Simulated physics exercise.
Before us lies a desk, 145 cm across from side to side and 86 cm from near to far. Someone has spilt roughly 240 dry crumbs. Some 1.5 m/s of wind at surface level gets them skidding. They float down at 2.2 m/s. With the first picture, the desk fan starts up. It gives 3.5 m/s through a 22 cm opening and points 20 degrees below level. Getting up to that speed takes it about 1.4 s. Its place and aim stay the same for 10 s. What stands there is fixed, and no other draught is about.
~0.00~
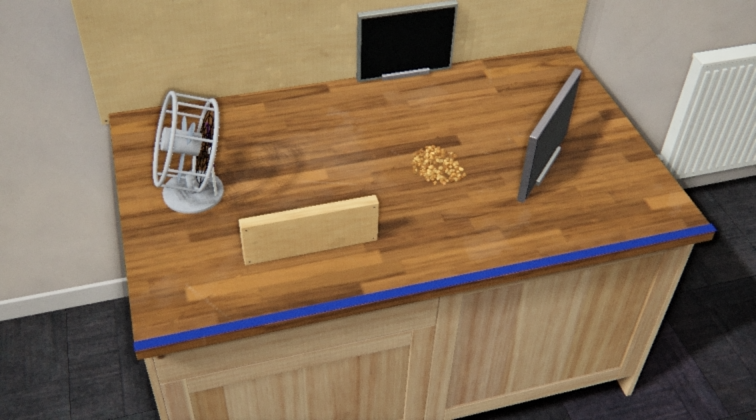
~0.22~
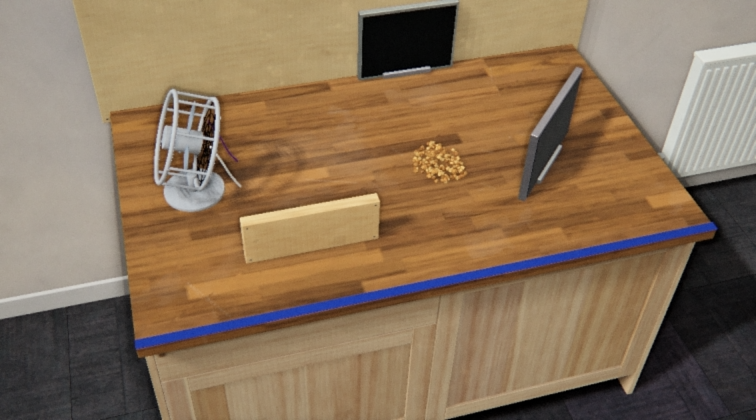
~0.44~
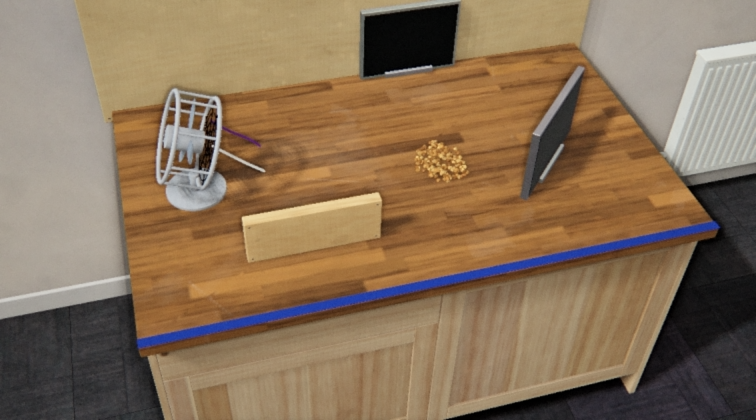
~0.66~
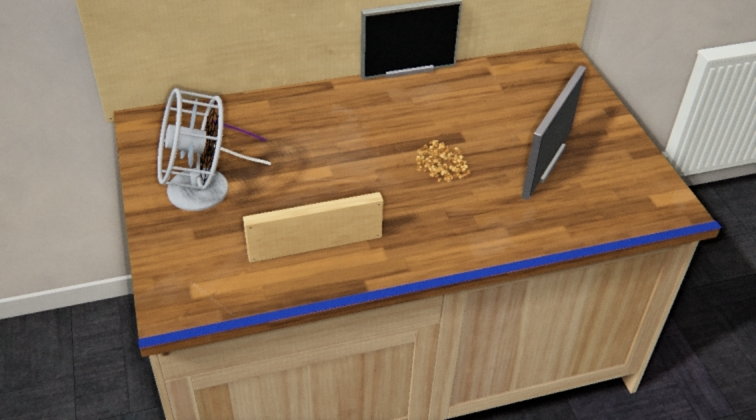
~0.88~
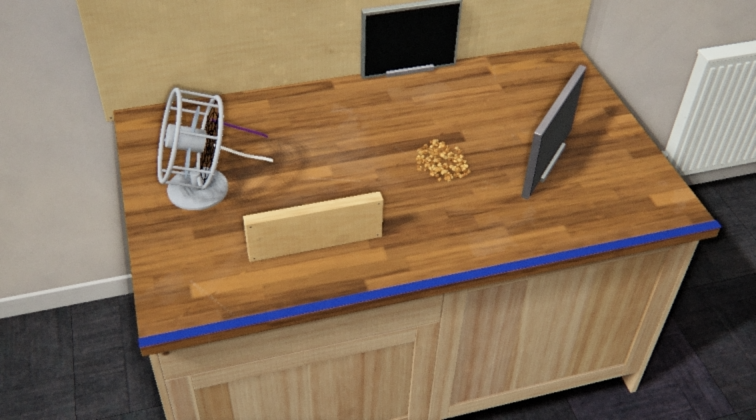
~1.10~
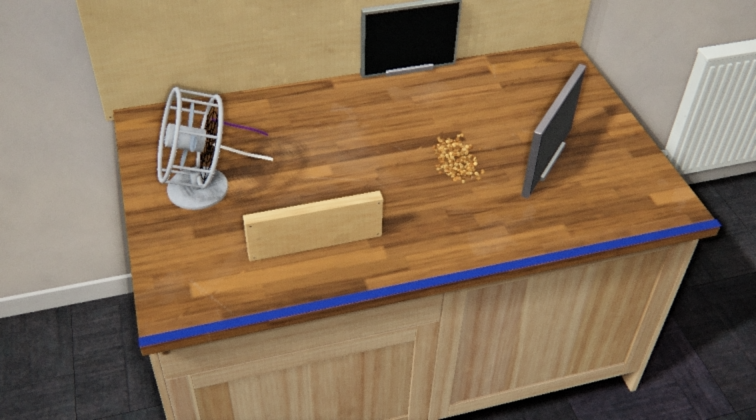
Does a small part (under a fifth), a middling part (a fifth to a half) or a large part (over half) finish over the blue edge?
A small part.
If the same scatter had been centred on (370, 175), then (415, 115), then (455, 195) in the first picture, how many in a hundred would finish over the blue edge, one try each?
Taking the three spots in order, you'd get around 15 percent, 0 percent and 70 percent.
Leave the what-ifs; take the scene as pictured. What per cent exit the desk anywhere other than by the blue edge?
My best guess is roughly 80 %.
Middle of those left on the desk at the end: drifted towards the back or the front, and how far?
Moved forward, around 5 cm.
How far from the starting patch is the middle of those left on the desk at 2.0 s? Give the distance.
About 30 cm.
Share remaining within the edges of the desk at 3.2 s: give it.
It should be roughly 30 % by then.
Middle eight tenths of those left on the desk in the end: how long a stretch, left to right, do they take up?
Roughly 10 cm from left to right.
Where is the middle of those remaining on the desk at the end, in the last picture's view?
Near (534, 162).
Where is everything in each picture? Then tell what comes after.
In the first picture, the middle of the dry crumbs is near (433, 169), none has stirred yet and the mouth of the desk fan is at (185, 143).
In the second picture, the middle of the dry crumbs is near (435, 164), none has stirred yet and the blue edge is centred on (449, 285).
In the third picture, the middle of the dry crumbs is near (437, 163), none has stirred yet, the top of a laptop is at (560, 99) and the top of a laptop is at (411, 5).
In the fourth picture, the middle of the dry crumbs is near (438, 163) and none has stirred yet.
In the fifth picture, the middle of the dry crumbs is near (440, 164) and none has stirred yet.
In the sixth picture, the middle of the dry crumbs is near (454, 161), the farthest in sight from the desk fan is at (480, 149) and about 65 % have left their places.
After 2.0 s, 0 % are over the blue edge; the middle of those still in play is near (541, 154); 58 % have settled or left.
After 3.2 s, 0 % are over the blue edge; the middle of those still in play is near (536, 156); 80 % have settled or left.
After 5.5 s, 0 % are over the blue edge; the middle of those still in play is near (536, 161); 87 % have settled or left.
After 10.0 s, at the end, 0 % are over the blue edge; the middle of those still in play is near (534, 162).
